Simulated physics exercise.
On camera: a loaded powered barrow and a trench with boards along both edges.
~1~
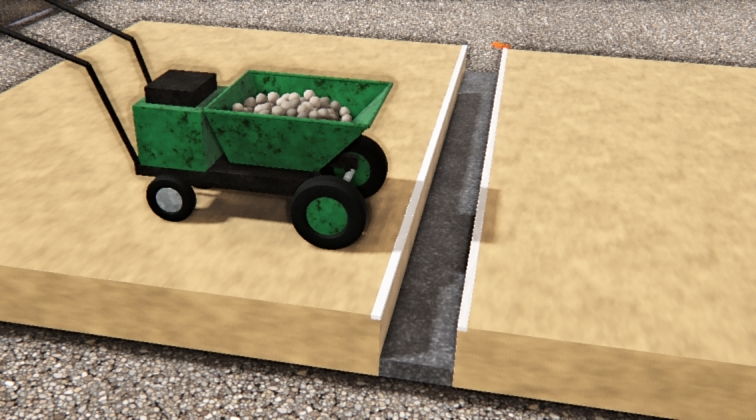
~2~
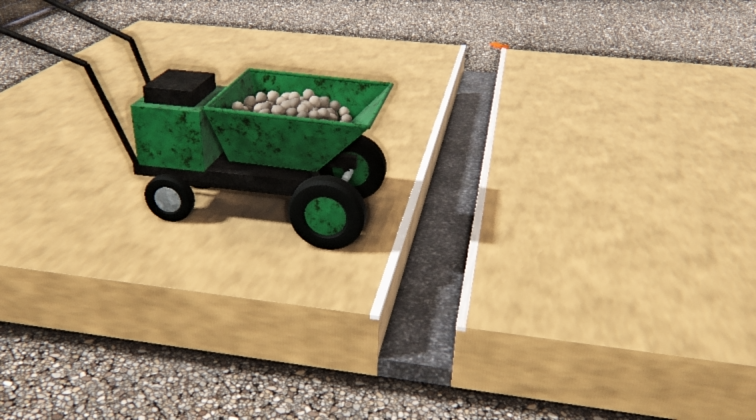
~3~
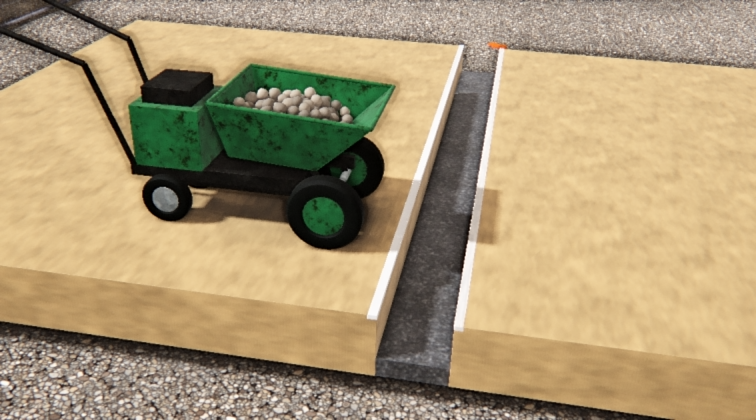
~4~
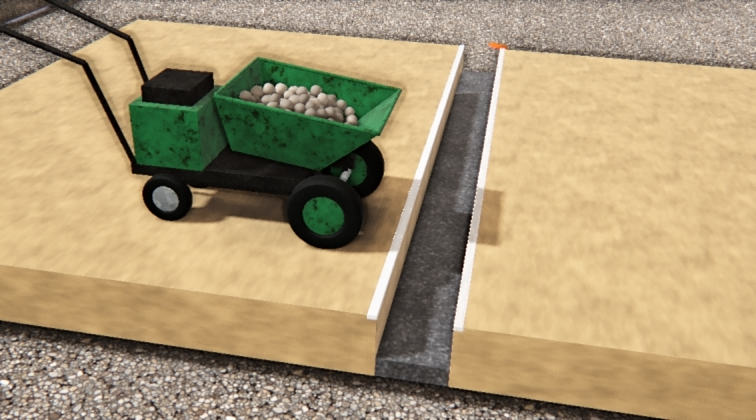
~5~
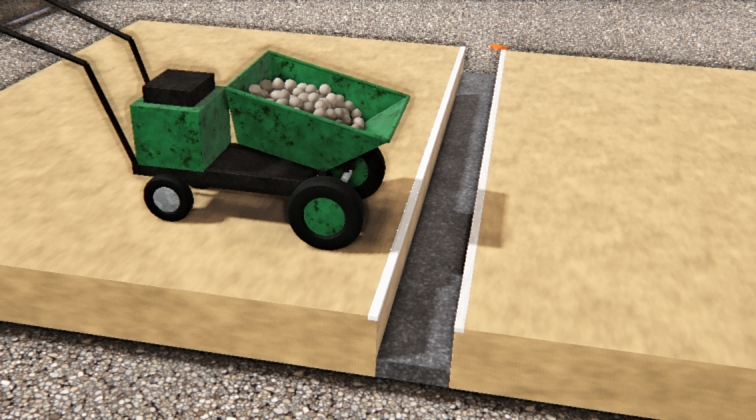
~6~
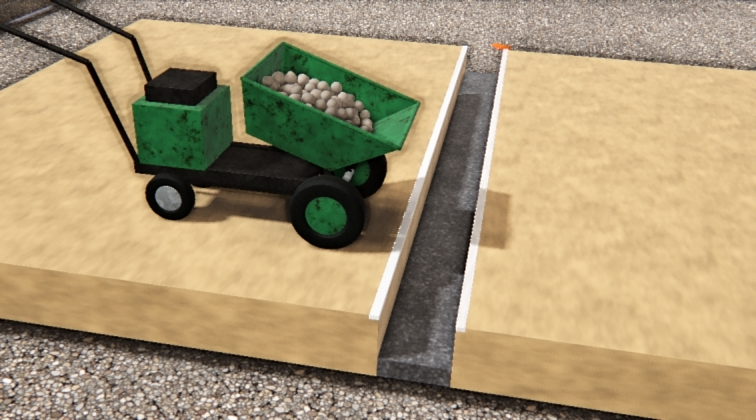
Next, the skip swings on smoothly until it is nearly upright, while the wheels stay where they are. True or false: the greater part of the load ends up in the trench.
True.
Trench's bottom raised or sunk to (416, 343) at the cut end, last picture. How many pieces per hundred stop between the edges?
It would be close to 70 percent.
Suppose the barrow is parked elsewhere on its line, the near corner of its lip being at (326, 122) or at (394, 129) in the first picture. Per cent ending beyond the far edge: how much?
Roughly 0 per cent, and 70 per cent.
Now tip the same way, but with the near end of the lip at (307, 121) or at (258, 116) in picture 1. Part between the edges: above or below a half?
Result A - a majority; result B - a minority.
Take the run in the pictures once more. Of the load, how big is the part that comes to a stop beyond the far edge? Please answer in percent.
20 per cent.
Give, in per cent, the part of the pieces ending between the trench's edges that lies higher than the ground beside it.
Around 0 per cent.
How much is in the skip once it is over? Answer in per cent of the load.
Some 0 in a hundred.
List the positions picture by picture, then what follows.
In the first picture, lip of the skip at (368, 126), level; top of the load at (287, 108), river pebbles; first edge of the trench at (388, 279); far edge at (469, 289), the trench over half as wide as the skip, and about half as deep as wide.
In the second picture, lip of the skip at (368, 127), level; top of the load at (287, 108).
In the third picture, lip of the skip at (371, 130), tipped barely; top of the load at (288, 105).
In the fourth picture, lip of the skip at (378, 134), tipped a little; top of the load at (284, 105).
In the fifth picture, lip of the skip at (388, 141), tipped a little; top of the load at (277, 97).
In the sixth picture, lip of the skip at (399, 148), tipped clearly; top of the load at (289, 91); first edge of the trench at (387, 279); far edge at (467, 290).
Soon, skip tipped steeply; all in the skip.
A while on, skip tipped right over; about two thirds in the skip; about a quarter in or heaped over the trench; a small part beyond it.
Towards the end, skip tipped right over; a stray few in the skip; most in or heaped over the trench; about a quarter beyond it.
Finally, skip tipped right over; most in or heaped over the trench; about a quarter beyond it.
